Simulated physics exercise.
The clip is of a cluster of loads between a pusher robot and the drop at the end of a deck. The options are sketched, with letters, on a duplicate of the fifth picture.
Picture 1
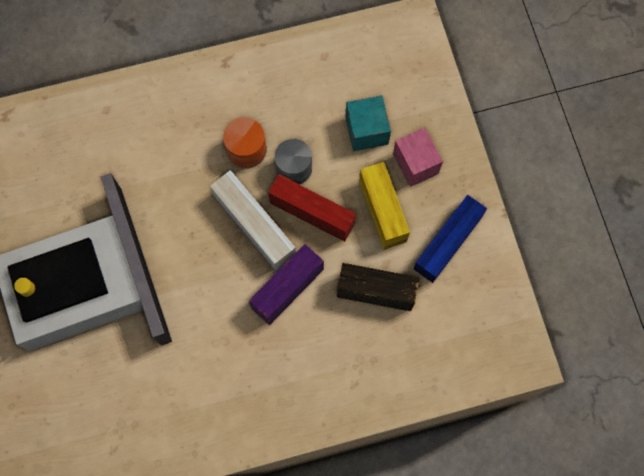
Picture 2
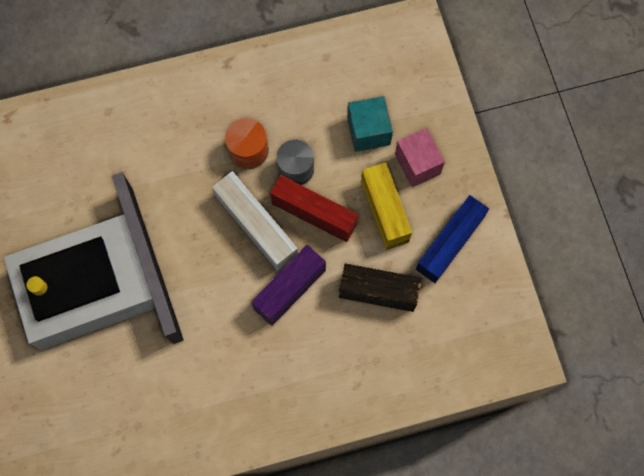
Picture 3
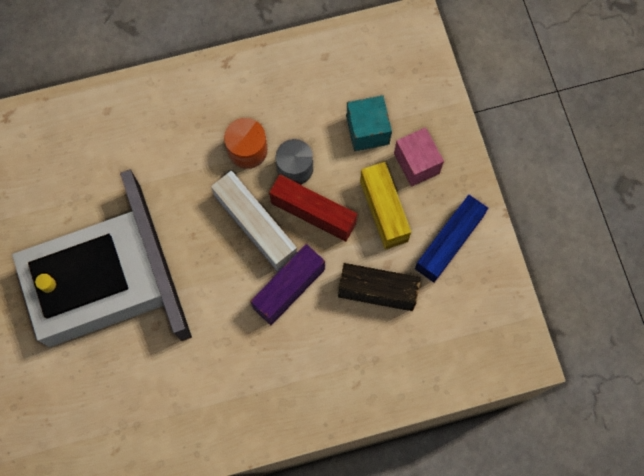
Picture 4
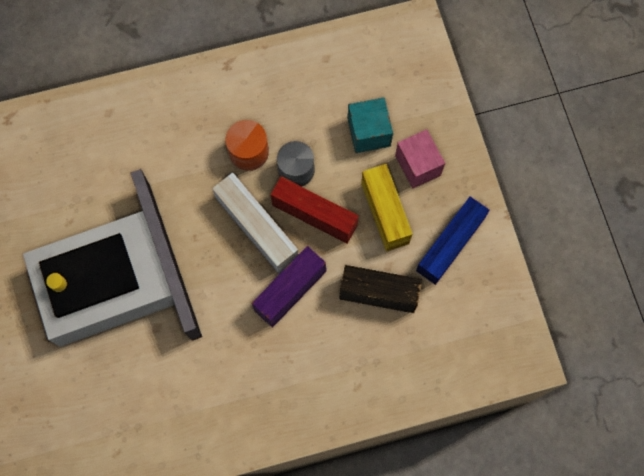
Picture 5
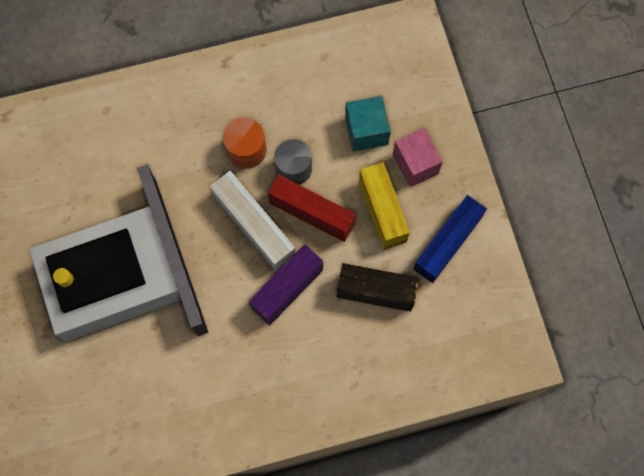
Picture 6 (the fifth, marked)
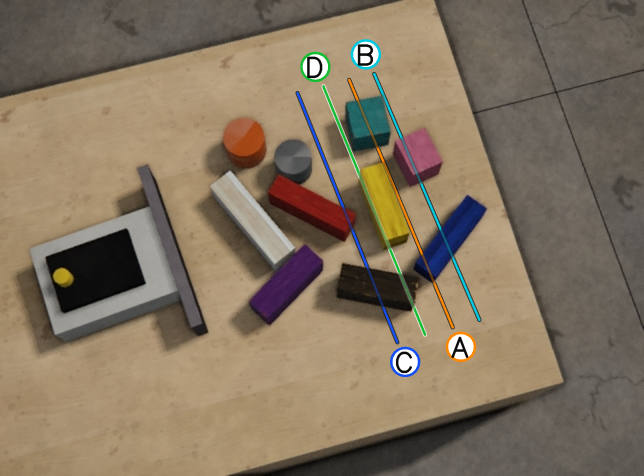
A pale wooden deck above grey stone-like flooring is seen from overhead, slightly tilted in view. At left sits a light grey machine with a black top, yellow knob and dark front plate; toward the right lie orange and grey cylinders, teal and pink blocks, and white, red, yellow, purple, dark brown and blue bars. The machine creeps right, while the pieces stay put and the view jitters faintly.
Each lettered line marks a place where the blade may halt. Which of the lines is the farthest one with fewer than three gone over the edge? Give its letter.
No third one falls up to B.
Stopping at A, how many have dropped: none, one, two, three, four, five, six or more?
By then, none.
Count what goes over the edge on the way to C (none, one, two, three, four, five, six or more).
By then, none.
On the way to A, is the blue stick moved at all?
Yes.
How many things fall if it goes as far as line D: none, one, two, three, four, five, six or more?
By then, none.
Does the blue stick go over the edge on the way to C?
By then, no.
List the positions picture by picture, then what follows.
The first picture shows yellow stick (384, 206); grey canister (294, 162); turquoise crate (368, 124).
The second picture shows robot (76, 276); blue stick (452, 239).
The third picture shows robot (85, 273); red bar (313, 209).
The fourth picture shows robot (95, 273); pink crate (419, 160).
The fifth picture shows robot (102, 268); purple bar (287, 286); yellow stick (383, 206); grey canister (294, 162).
On the marked copy, A at (399, 199); B at (425, 192); C at (345, 213); D at (372, 206).
Taking B. A third of the way, robot (197, 243); orange canister (255, 137); grey canister (300, 157).
Two thirds of the way, robot (290, 219); pink crate (432, 152); yellow stick (422, 193).
When it is over, robot (361, 201); pink crate over the edge; blue stick (508, 245); one fallen.
As for the rest, A is within the limit but short; C is within the limit but short; D is within the limit but short.
